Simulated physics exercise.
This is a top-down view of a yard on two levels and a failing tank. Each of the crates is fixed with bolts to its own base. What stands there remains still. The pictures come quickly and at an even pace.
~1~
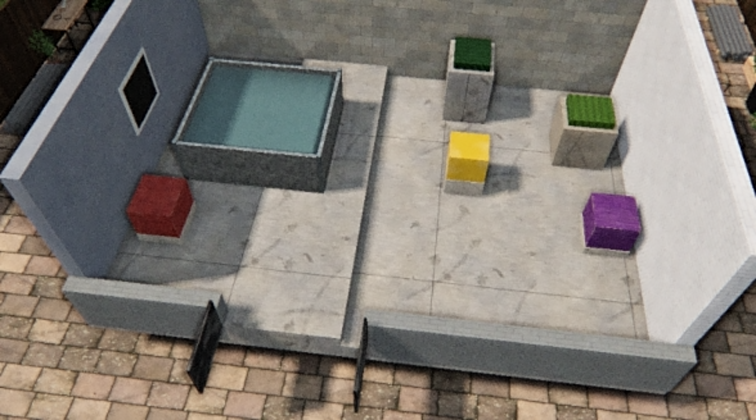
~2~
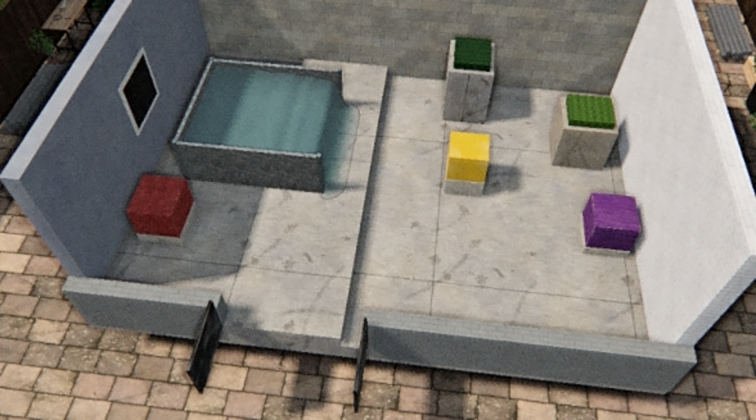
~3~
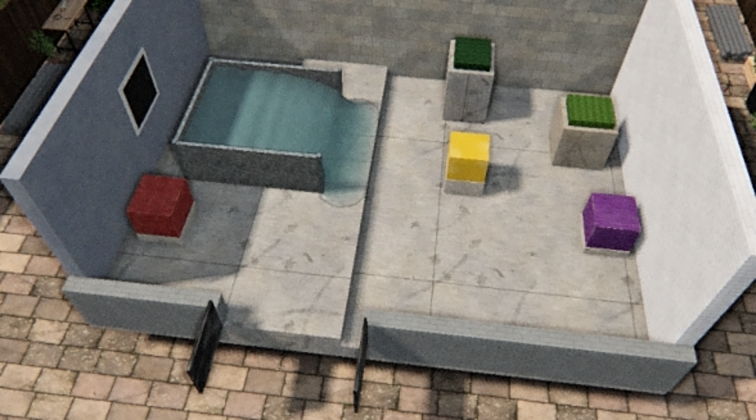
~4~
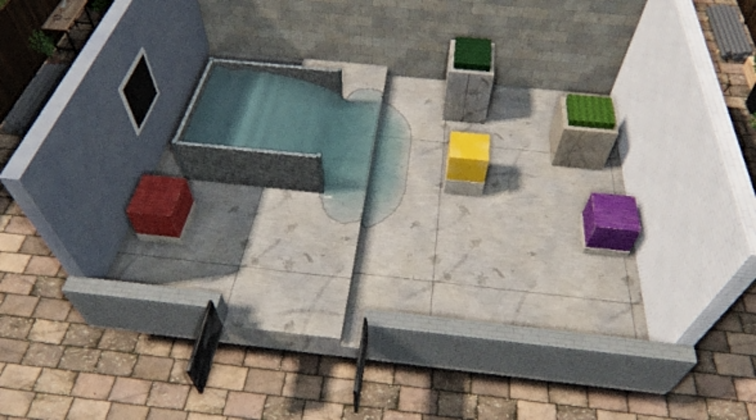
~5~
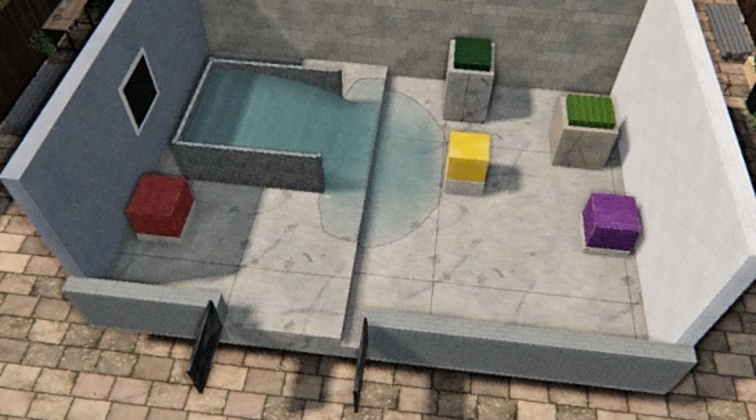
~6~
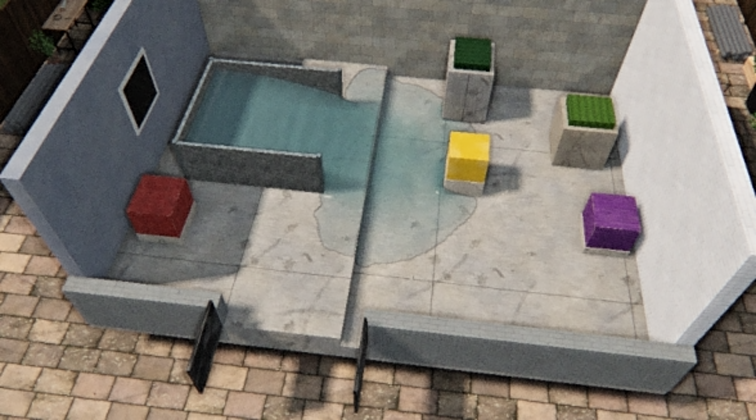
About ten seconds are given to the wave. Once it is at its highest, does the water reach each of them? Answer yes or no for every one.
Yellow crate: Yes, it gets wet; purple crate: Yes, it gets wet; red crate: No, it stays dry.
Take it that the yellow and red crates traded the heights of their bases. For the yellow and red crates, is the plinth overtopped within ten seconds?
Yellow gets flooded, red stays clear.
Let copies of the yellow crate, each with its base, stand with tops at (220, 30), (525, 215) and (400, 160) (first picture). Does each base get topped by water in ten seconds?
Taken as listed, number one never gets reached, number two never gets reached and number three does get flooded.
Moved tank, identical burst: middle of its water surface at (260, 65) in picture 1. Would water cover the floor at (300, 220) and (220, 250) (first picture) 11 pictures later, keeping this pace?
First point untouched, second point untouched.
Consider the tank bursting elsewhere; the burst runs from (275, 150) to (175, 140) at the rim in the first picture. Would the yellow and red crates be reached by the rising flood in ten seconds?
The yellow crate is untouched and the red crate is flooded.
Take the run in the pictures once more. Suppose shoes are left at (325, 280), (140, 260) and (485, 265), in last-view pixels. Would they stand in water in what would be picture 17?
Going through them one by one, the first is spared, the second spared and the third waterlogged.
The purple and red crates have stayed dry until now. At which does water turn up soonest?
It's the purple crate.
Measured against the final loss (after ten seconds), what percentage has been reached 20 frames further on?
Roughly 0 percent.
A moment on, water covers 40 % of the floor; the yellow crate water round its plinth, the purple crate water round its plinth, the red crate not reached.
Next, water covers 60 % of the floor; the yellow crate water round its plinth, the purple crate water round its plinth, the red crate not reached.
Then, water covers 60 % of the floor; the yellow crate water round its plinth, the purple crate water round its plinth, the red crate not reached.
Later, water covers 65 % of the floor; the yellow crate water round its plinth, the purple crate water round its plinth, the red crate not reached.
In the end, water covers 60 % of the floor; the yellow crate was topped, the purple crate was topped, the red crate stayed above the water.
